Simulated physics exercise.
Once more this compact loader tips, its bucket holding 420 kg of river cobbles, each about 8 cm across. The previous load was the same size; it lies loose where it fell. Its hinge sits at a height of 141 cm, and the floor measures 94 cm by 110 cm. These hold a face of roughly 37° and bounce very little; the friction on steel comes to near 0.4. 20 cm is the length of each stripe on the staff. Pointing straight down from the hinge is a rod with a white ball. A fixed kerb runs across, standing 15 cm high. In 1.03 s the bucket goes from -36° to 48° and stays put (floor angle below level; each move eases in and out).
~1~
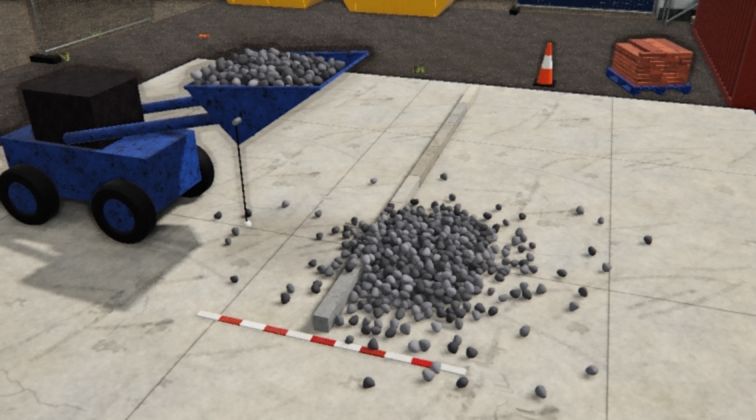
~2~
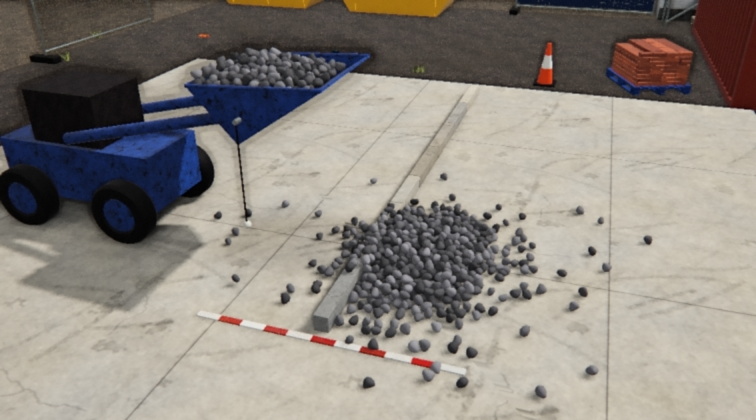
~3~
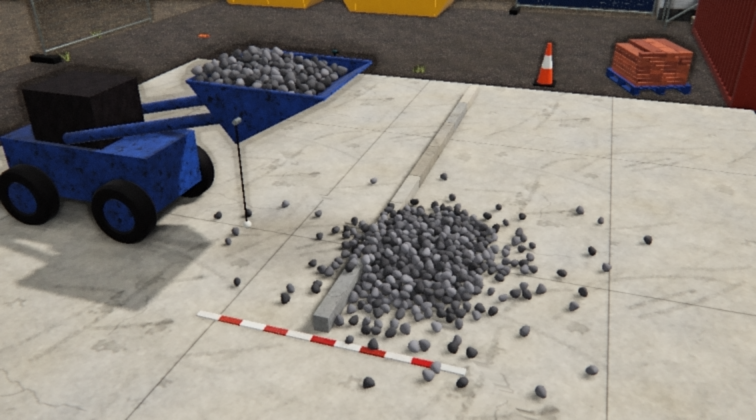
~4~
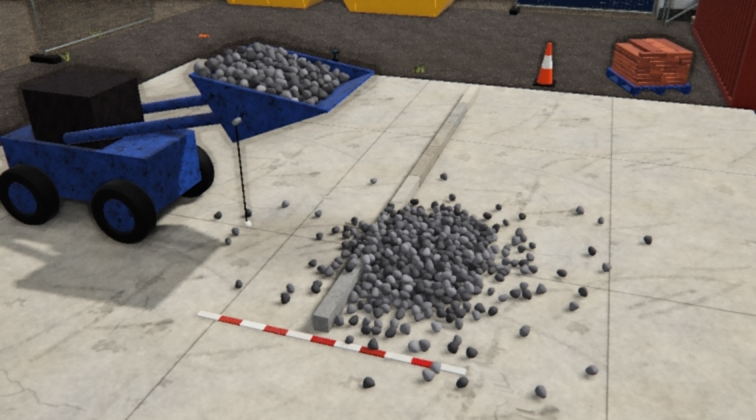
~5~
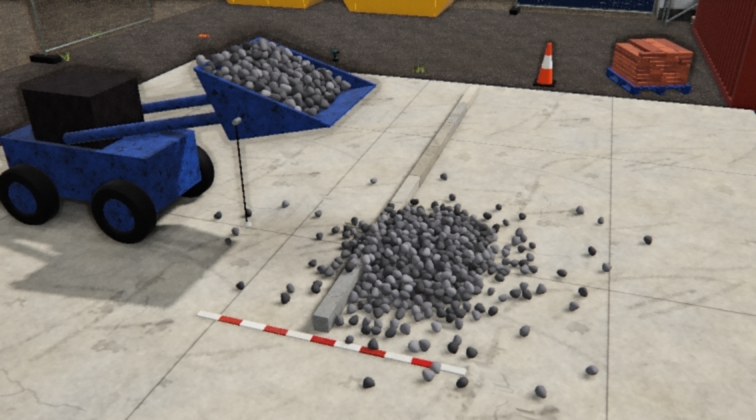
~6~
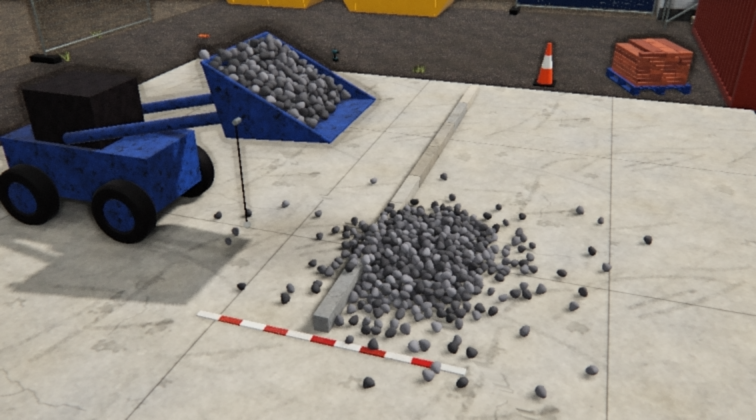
A blue wheeled loader stood still on the pale floor and slowly tilted its raised bucket of grey stones forward, its front edge dipping, while the loose heap of stones nearby stayed put.
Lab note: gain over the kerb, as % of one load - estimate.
Gain: About 26 %.
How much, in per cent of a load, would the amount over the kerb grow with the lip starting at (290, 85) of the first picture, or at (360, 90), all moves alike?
Case one about 5 %, case two about 80 %.
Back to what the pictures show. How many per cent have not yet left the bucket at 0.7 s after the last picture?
Held: Around 45 % of the load.
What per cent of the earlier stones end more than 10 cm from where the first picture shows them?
5 per cent.
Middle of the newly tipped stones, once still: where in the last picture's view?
Roughly pixel (352, 242) in the last view.
Then, 0.3 s after the last picture the floor is at 35°; in per cent of one load, 99 in the bucket, 10 on this side of the kerb, 93 over the kerb; the foremost stones are at (598, 264).
Then, 0.7 s after the last picture the floor is at 48°; in per cent of one load, 44 in the bucket, 65 on this side of the kerb, 93 over the kerb; the foremost stones are at (598, 264).
Then, 1.0 s after the last picture the floor is at 48°; in per cent of one load, 0 in the bucket, 90 on this side of the kerb, 112 over the kerb; the foremost stones are at (598, 264).
Then, 3.6 s after the last picture the floor is at 48°; in per cent of one load, 0 in the bucket, 83 on this side of the kerb, 119 over the kerb; the foremost stones are at (598, 264). Net gain over the kerb, 26.
